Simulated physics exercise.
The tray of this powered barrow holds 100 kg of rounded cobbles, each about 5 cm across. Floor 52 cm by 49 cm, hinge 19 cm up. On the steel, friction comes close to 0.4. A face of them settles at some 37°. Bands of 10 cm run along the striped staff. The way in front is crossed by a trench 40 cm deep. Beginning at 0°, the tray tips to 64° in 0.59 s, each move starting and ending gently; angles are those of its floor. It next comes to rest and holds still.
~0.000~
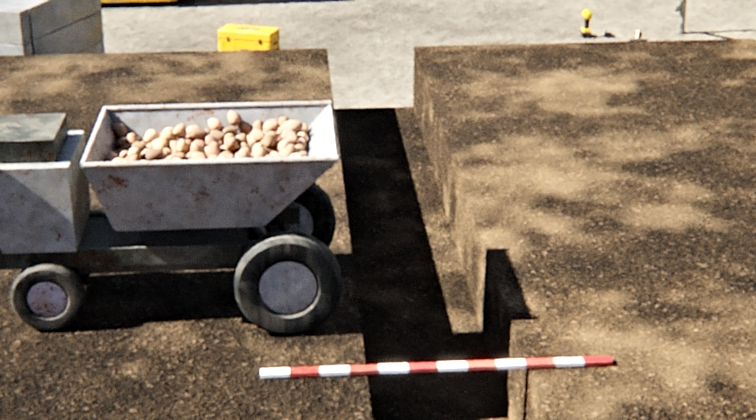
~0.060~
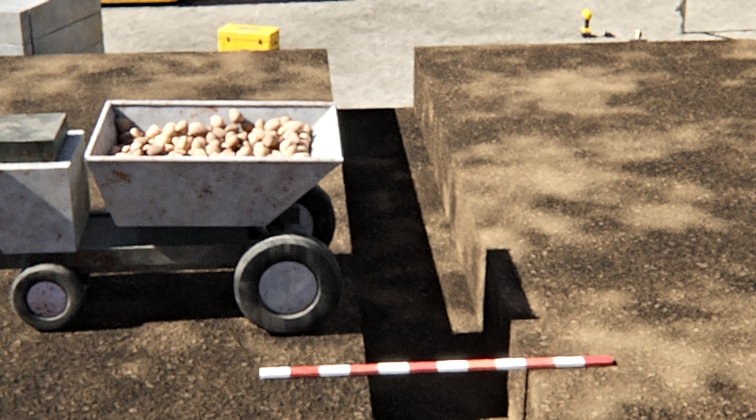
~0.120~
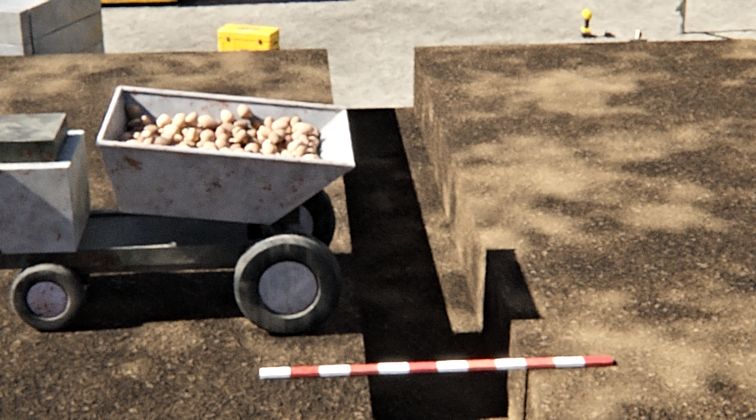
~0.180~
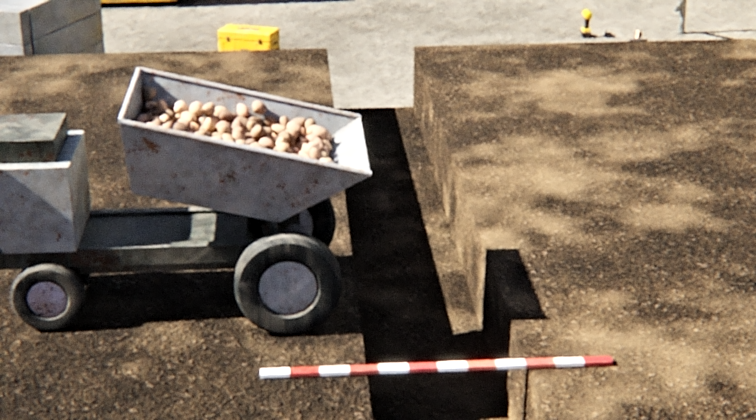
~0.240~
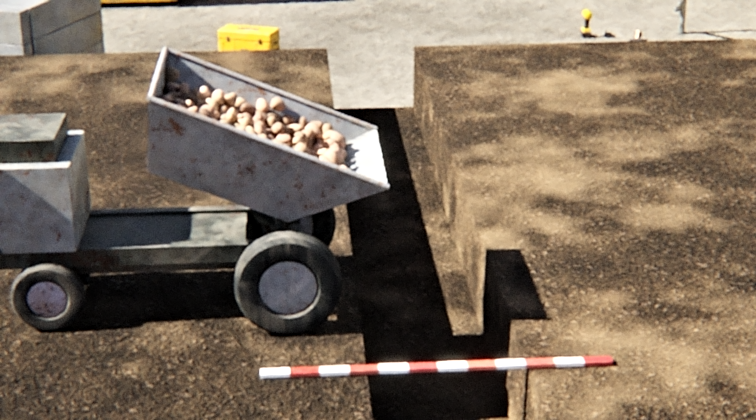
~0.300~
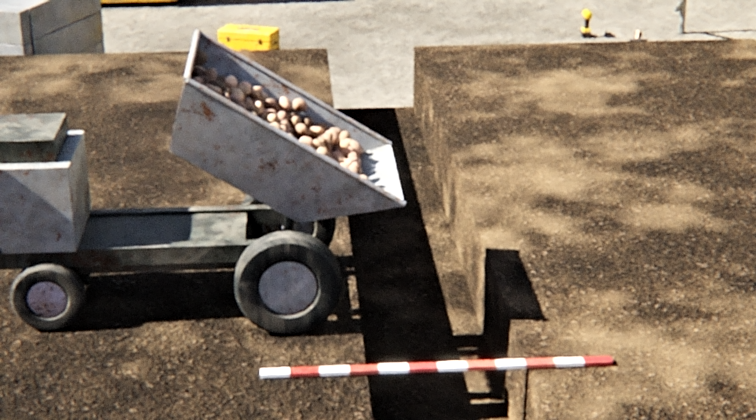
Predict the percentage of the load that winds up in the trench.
My prediction is about 63 per cent.
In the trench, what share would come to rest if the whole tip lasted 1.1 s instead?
It would come to roughly 80 per cent.
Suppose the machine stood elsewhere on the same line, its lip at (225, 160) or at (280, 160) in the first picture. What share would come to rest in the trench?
Close to 100 percent in the first case, 95 percent in the second.
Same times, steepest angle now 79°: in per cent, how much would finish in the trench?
Close to 70 per cent then.
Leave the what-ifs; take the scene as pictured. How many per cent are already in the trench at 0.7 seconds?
About 15%.
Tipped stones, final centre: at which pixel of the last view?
The resting stones are centred at roughly (482, 361).
After 0.4 s the floor is at 54°; 100 % in the tray; the foremost stones are at (399, 205).
After 0.7 s the floor is at 64°; 86 % in the tray, 14 % in the trench; the foremost stones are at (494, 289).
After 1.0 s the floor is at 64°; 22 % in the tray, 44 % in the trench, 34 % past the trench; the foremost stones are at (659, 288).
After 3.0 s the floor is at 64°; 0 % in the tray, 63 % in the trench, 37 % past the trench; the foremost stones are past the picture's edge.
